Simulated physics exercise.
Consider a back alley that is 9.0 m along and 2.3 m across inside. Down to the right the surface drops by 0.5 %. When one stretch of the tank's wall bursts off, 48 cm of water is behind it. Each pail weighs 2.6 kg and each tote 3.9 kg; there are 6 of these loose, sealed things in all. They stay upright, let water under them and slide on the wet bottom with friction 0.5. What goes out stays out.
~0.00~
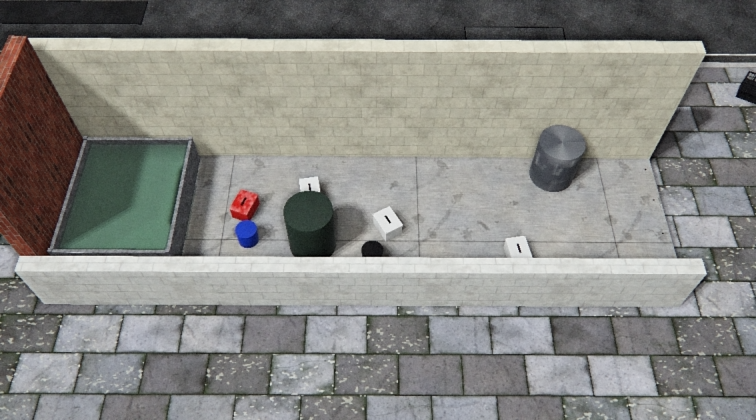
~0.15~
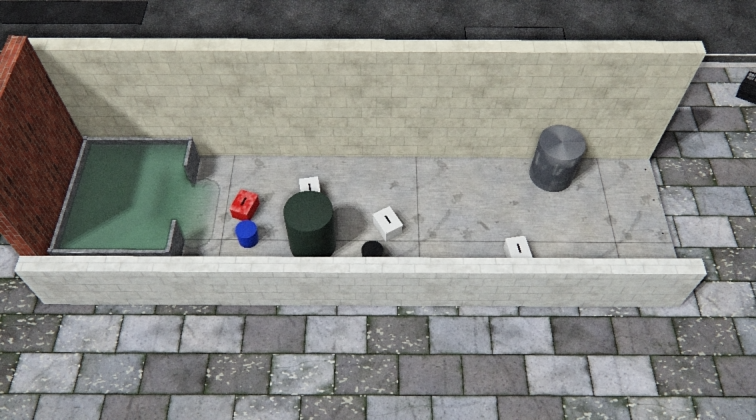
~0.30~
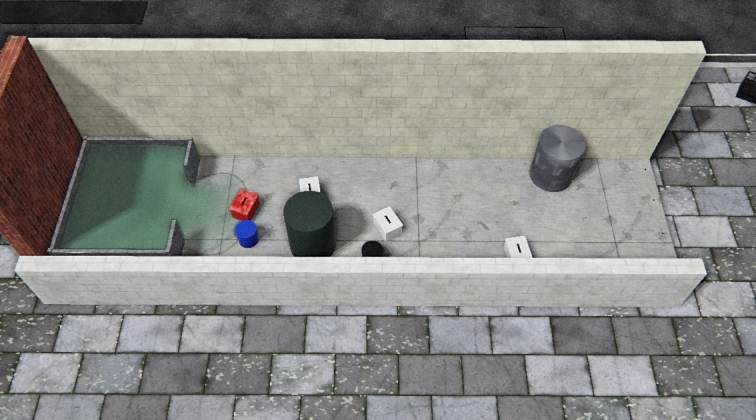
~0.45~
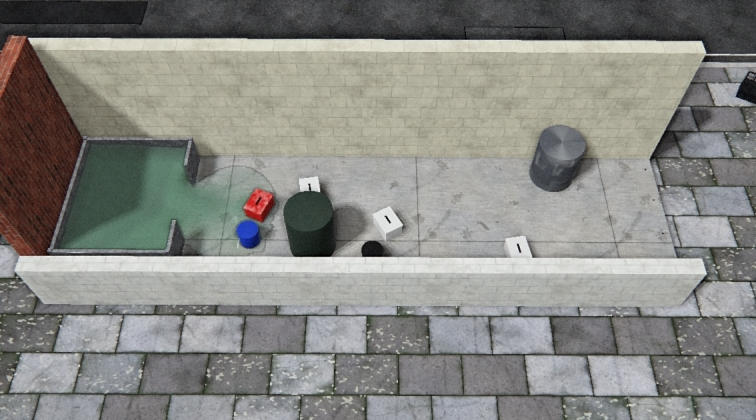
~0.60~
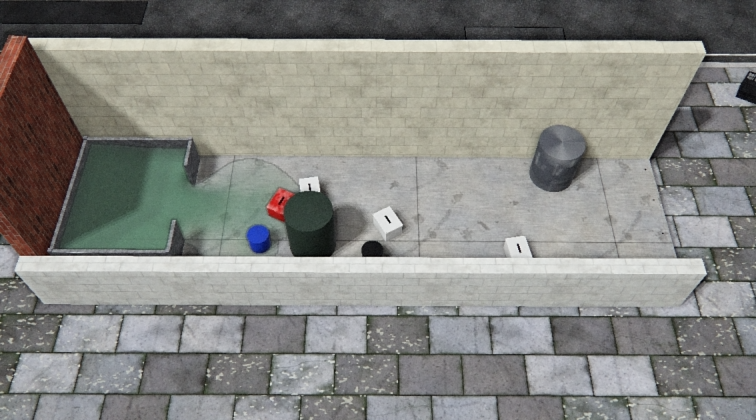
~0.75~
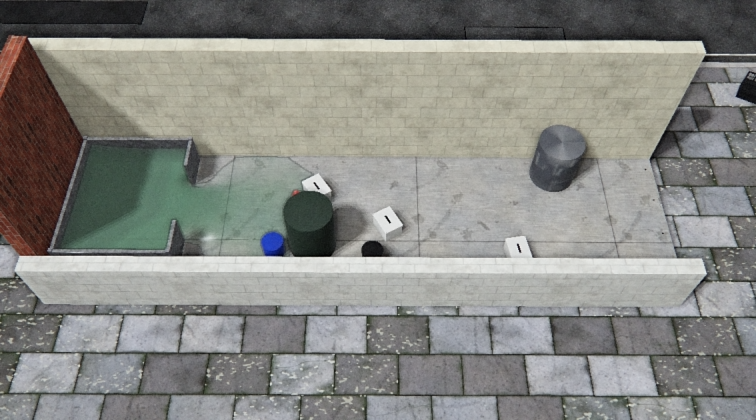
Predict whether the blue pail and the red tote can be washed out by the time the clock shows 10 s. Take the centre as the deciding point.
Blue pail: Within. Red tote: Outside.
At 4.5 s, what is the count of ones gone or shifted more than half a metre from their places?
By that point, 6.
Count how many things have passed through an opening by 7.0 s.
Count: 4.
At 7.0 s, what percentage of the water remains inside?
Somewhere near 80 percent, give or take.
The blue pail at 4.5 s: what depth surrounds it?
Roughly 11 cm at that moment.
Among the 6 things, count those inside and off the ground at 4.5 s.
Total: 5.
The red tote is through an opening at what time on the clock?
At roughly 3.5 seconds.
After 2.0 s the blue pail is near (291, 254), 0.9 m from its start, afloat; the red tote is near (472, 190), 3.5 m from its start, aground; 0 of 6 are out; 2 afloat.
After 4.5 s the blue pail is near (291, 257), 0.9 m from its start, afloat; the red tote has gone out; 1 of 6 are out; 5 afloat.
After 7.0 s the blue pail is near (292, 259), 0.9 m from its start, afloat; the red tote has gone out; 4 of 6 are out; 2 afloat.
After 10.0 s the blue pail is near (292, 259), 0.9 m from its start, aground; the red tote has gone out; 5 of 6 are out; 0 afloat.
